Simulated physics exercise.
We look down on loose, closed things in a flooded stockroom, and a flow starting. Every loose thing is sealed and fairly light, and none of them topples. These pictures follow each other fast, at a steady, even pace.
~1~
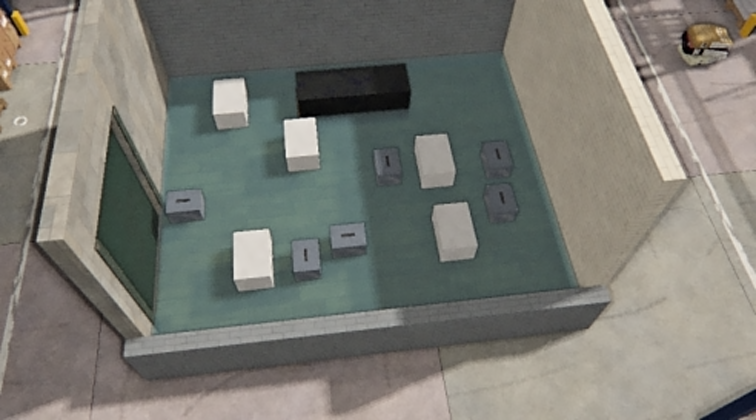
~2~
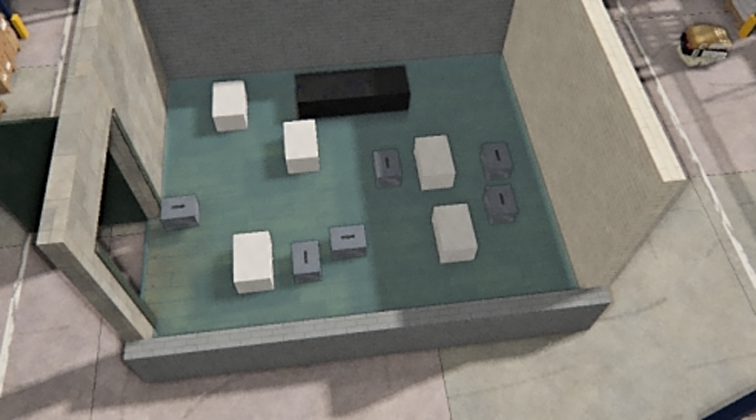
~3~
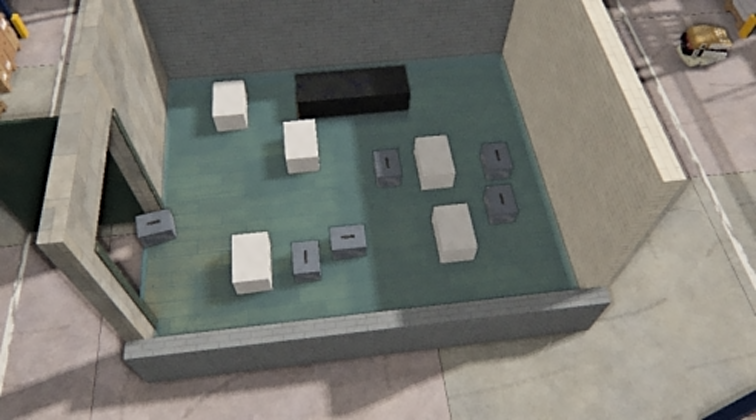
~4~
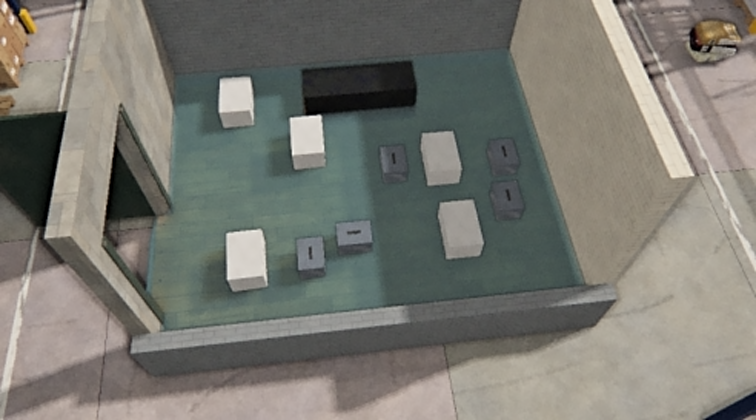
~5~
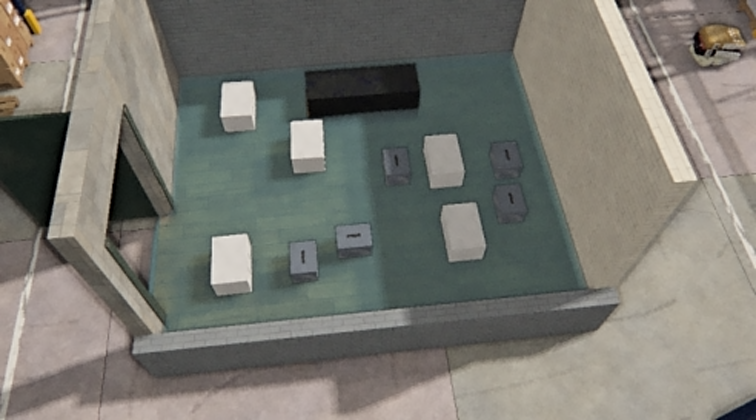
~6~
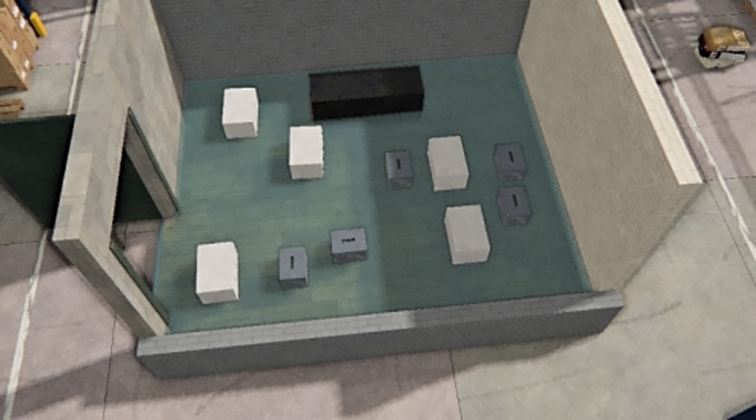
A door in the left wall of a flooded room swung open, and the nearest grey box slipped out through it, then a white box drifted left, with two grey ones edging after it.
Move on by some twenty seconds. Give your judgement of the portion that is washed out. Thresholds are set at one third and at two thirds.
The result is a large share, two thirds or higher.
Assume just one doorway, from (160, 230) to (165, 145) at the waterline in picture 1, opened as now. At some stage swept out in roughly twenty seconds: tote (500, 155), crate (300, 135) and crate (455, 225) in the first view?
Item one never gets out, item two leaves at some point, item three never gets out.
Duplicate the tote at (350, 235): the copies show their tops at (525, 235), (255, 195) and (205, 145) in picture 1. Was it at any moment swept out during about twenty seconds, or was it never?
Here's how it goes, in order: Does not get out, then gets out, then gets out.
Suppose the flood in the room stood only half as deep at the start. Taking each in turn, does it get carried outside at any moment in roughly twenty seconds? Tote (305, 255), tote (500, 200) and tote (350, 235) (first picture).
Notes - A: Lost; B: Still there; C: Lost.
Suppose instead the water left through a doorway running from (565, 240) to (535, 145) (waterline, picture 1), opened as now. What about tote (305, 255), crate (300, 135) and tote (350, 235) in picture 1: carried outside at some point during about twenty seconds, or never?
Going through them in turn: Escaped; escaped; escaped.
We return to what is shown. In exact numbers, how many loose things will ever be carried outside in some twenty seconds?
Count: 9.
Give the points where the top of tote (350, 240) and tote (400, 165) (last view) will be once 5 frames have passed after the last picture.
Around (288, 258) and (357, 180).
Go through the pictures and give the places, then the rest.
A crate at (252, 254), afloat; a tote at (306, 255) floats; 0 of 11 have shifted, in the first picture.
A crate at (252, 256) floats; a tote at (306, 257) floats; 1 of 11 have shifted, in the second picture.
A crate at (250, 257), afloat; a tote at (306, 257) floats; 1 of 11 have shifted, in the third picture.
A crate at (245, 254), afloat, close to its start; a tote at (311, 253), afloat; 2 of 11 have shifted, in the fourth picture.
A crate at (229, 259) floats, a stride from its start; a tote at (303, 257), afloat, close to its start; 4 of 11 have shifted, in the fifth picture.
A crate at (215, 267) floats, a stride from its start; a tote at (293, 263), afloat, close to its start; 6 of 11 have shifted, in the sixth picture.
A moment on, 2 of 11 are out; 9 afloat.
Next, 6 of 11 are out; 5 afloat.
Later, 7 of 11 are out; 4 afloat.
In the end, 9 of 11 are out; 2 afloat.
